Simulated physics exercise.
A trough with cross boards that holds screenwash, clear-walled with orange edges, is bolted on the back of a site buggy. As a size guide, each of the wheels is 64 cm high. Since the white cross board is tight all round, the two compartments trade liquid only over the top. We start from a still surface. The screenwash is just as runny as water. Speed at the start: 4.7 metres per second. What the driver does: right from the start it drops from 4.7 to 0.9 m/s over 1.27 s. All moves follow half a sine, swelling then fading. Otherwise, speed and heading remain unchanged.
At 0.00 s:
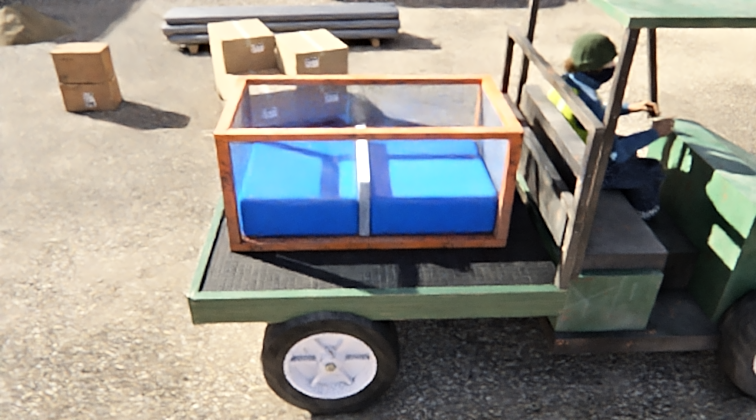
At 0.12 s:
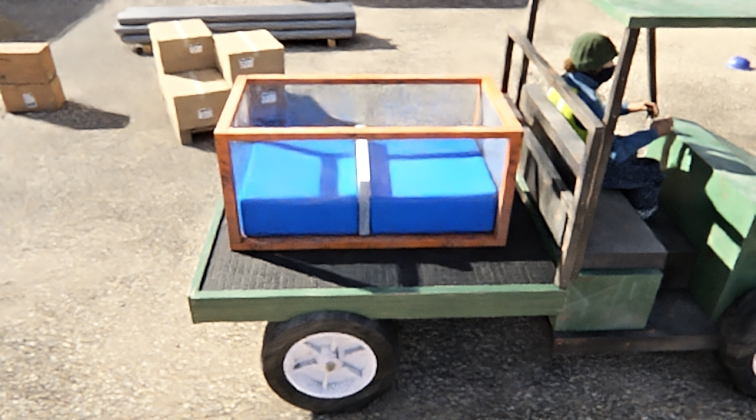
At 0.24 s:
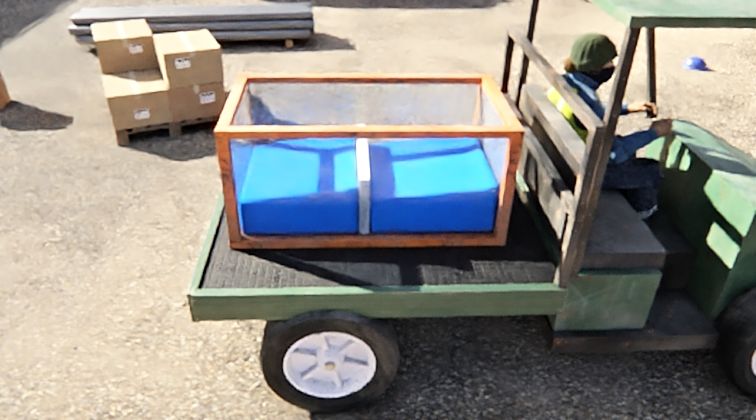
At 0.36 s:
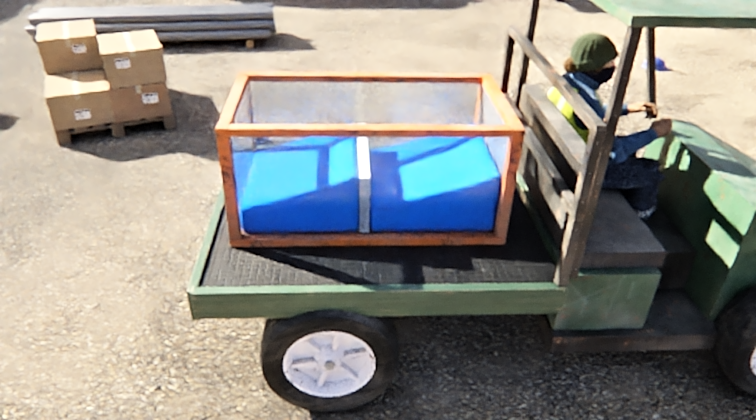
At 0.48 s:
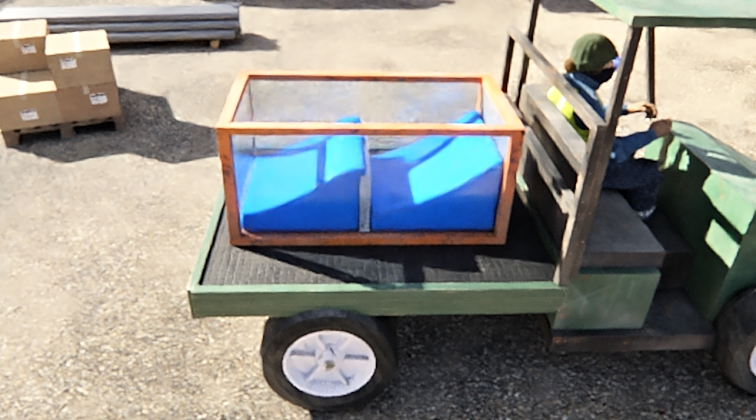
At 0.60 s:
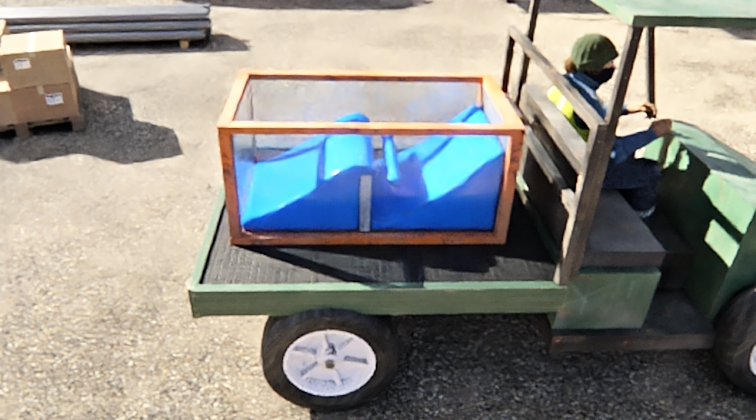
On a sunlit paved yard, a green truck carried a clear, orange-edged trough of blue liquid past stacked boxes, which slid left, and the liquid, flat at first, rose toward the right in both compartments.
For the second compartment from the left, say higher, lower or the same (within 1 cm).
I'd say it comes out ahead.
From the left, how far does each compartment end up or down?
3 cm down, 3 cm up.
By 0.90 s the compartments hold 19, 24 cm, left to right.
By 1.40 s the compartments hold 19, 25 cm, left to right.
By 1.90 s the compartments hold 19, 25 cm, left to right.
By 4.26 s the compartments hold 19, 25 cm, left to right.
